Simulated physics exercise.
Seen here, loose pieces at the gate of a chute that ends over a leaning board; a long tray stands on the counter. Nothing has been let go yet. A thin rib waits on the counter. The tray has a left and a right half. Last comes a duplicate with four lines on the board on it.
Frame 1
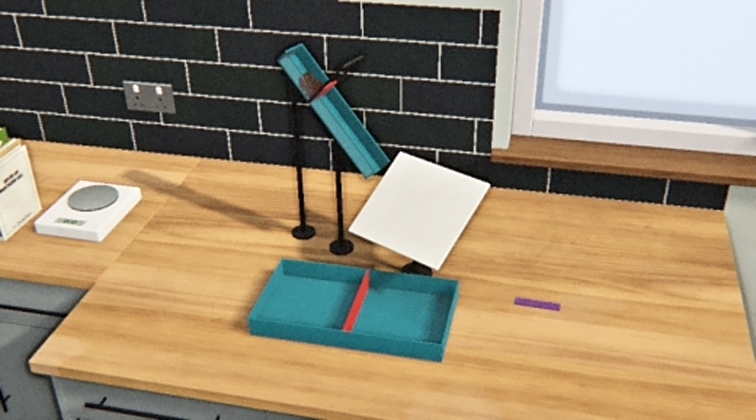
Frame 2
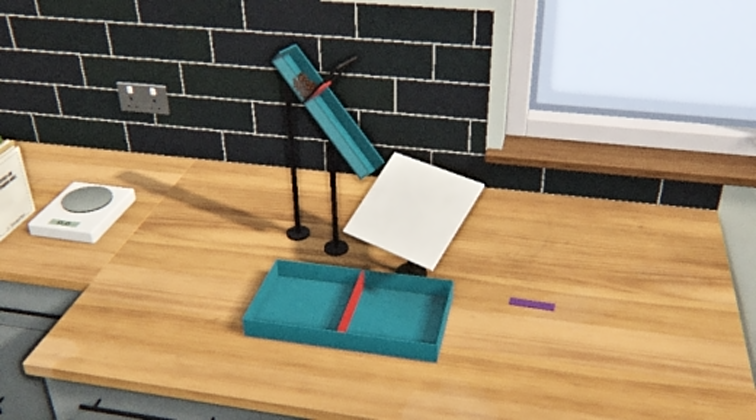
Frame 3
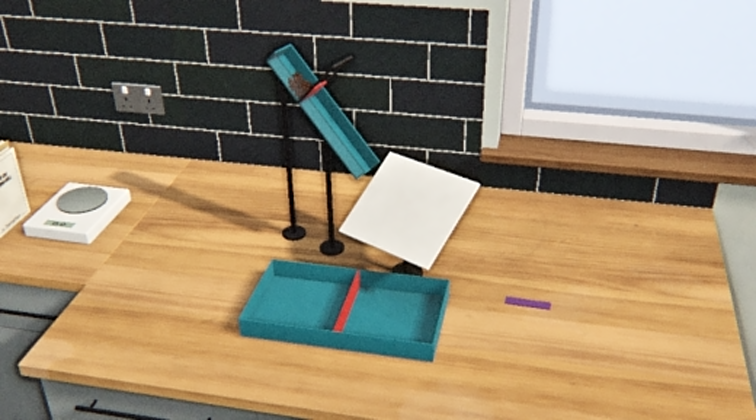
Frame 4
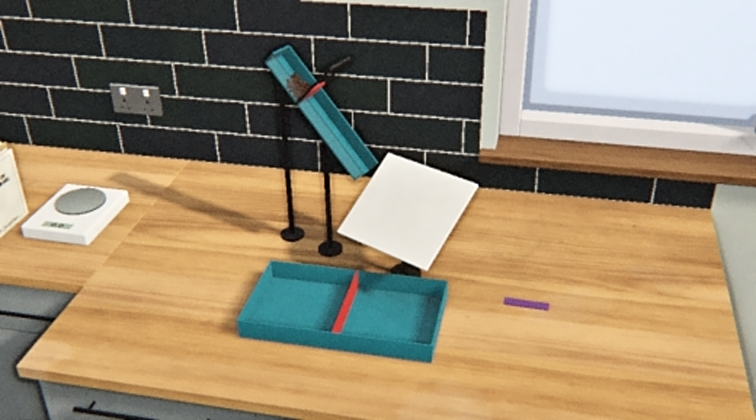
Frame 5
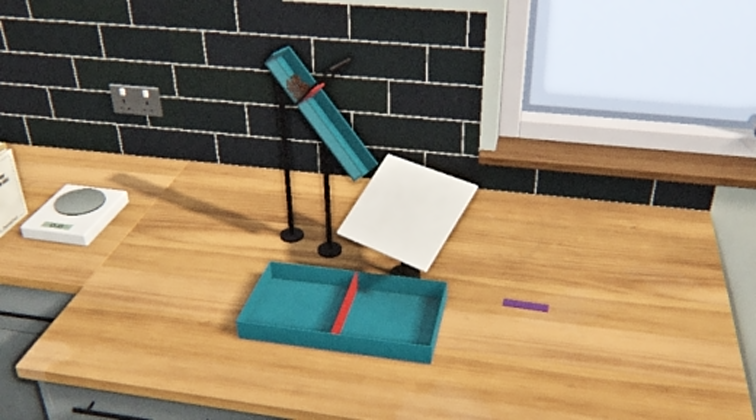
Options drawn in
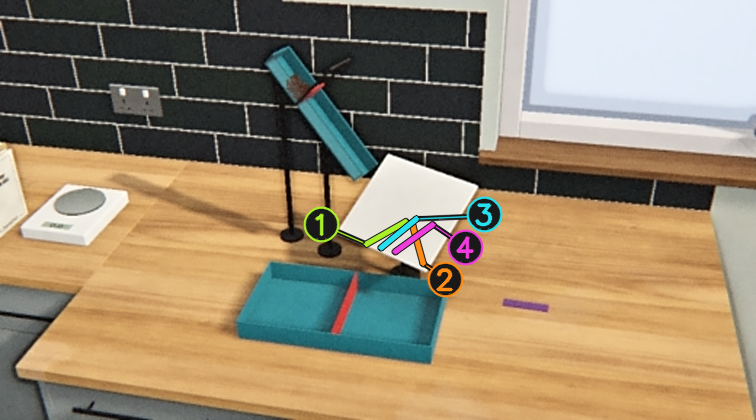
A long teal tray with a red divider sat on the wooden counter below a tilted white board and a raised chute holding small brown pieces; only the view shifted slightly, and nothing else moved.
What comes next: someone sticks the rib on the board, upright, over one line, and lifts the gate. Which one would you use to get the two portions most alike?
3 works best here.
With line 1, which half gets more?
The left half.
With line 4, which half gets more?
The right half.
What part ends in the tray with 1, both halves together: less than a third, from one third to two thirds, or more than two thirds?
It is more than two thirds.
On the marked copy, line 1 from (406, 221) to (366, 244); line 2 from (412, 225) to (423, 263); line 3 from (416, 218) to (380, 247); line 4 from (432, 224) to (395, 251).
Choosing 1, of what is caught, almost all in the left half, about a tenth in the right.
Choosing 2, of what is caught, about a tenth in the left half, almost all in the right.
Choosing 3, of what is caught, roughly half in the left half, roughly half in the right.
Choosing 4, of what is caught, about a tenth in the left half, almost all in the right.
